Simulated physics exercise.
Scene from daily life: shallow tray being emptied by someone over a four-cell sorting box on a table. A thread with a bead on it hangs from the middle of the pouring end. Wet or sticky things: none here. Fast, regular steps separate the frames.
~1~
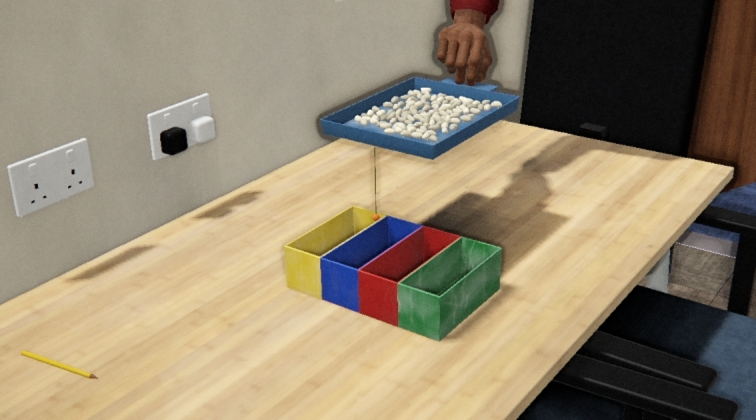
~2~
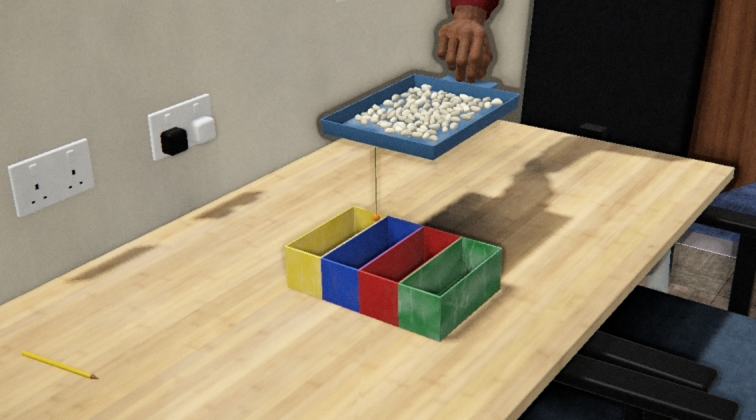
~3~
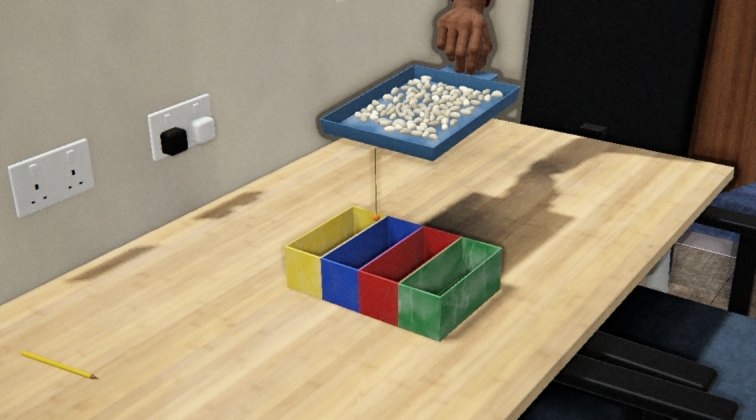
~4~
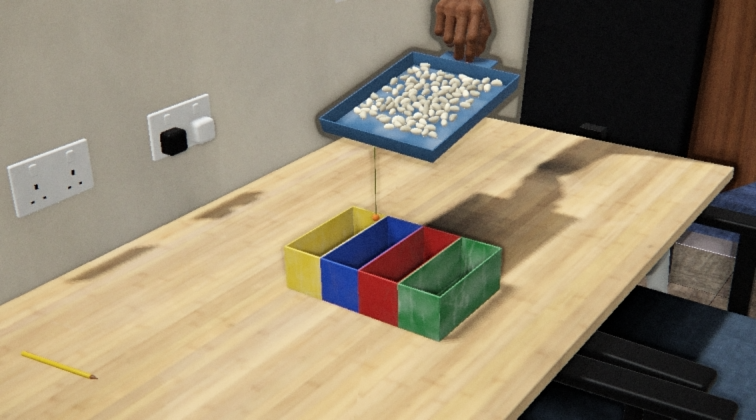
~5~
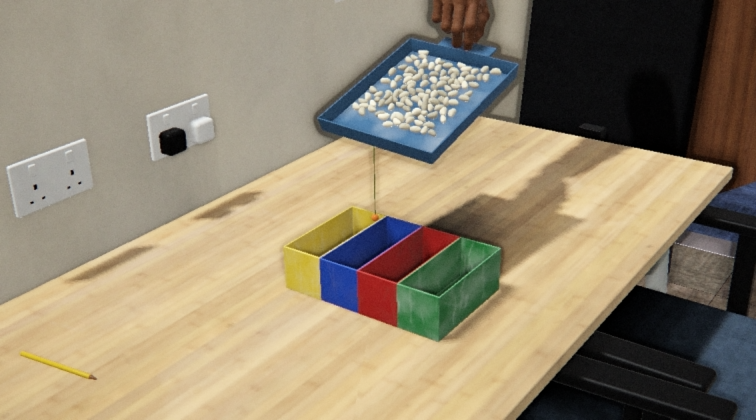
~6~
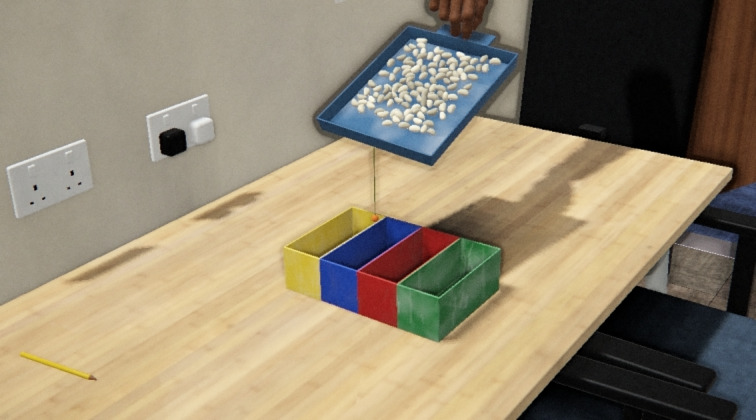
A light wooden table beside a grey wall with sockets is seen from above at an angle, with dark chairs at the right. A hand holds a blue tray of white beans above a box with yellow, blue, red and green cells, a beaded thread hanging from the tray and a pencil lying left. The hand gradually raises the tray's far side, tilting it toward the near right corner, while the camera stays still.
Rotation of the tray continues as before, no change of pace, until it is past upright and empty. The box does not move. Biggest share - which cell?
Red.
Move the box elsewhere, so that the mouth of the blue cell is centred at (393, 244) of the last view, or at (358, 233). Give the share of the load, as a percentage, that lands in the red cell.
Trial 1 around 30 percent, trial 2 around 50 percent.
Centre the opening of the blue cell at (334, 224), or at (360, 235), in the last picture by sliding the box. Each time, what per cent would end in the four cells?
It comes to about 90 per cent the first time and about 100 per cent the second.
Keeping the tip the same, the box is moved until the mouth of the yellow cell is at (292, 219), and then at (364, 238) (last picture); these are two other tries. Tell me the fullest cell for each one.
The green cell first, the cell in blue second.
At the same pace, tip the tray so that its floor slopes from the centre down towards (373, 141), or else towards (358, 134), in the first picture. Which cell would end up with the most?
First place: Yellow; second place: The cell in yellow.
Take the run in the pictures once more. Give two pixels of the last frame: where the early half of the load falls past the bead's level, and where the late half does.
The opening part goes through (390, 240); what follows goes through (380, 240).
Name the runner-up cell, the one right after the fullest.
In second place: The cell in blue.
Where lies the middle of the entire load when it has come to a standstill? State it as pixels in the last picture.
The centre comes to rest close to (387, 291).
Soon after the last picture, tray tipped steeply; all on the tray.
A little later, tray tipped right over; most on the tray; a small part in the blue cell; a small part in the red cell; a stray few falling or outside the box.
Later still, tray tipped past a quarter turn; about half in the red cell; about a third in the blue cell; a small part in the yellow cell; a stray few in the green cell; a stray few falling or outside the box.
At rest, tray tipped past a quarter turn; about half in the red cell; about a third in the blue cell; a small part in the yellow cell; a stray few in the green cell; a stray few outside the box.
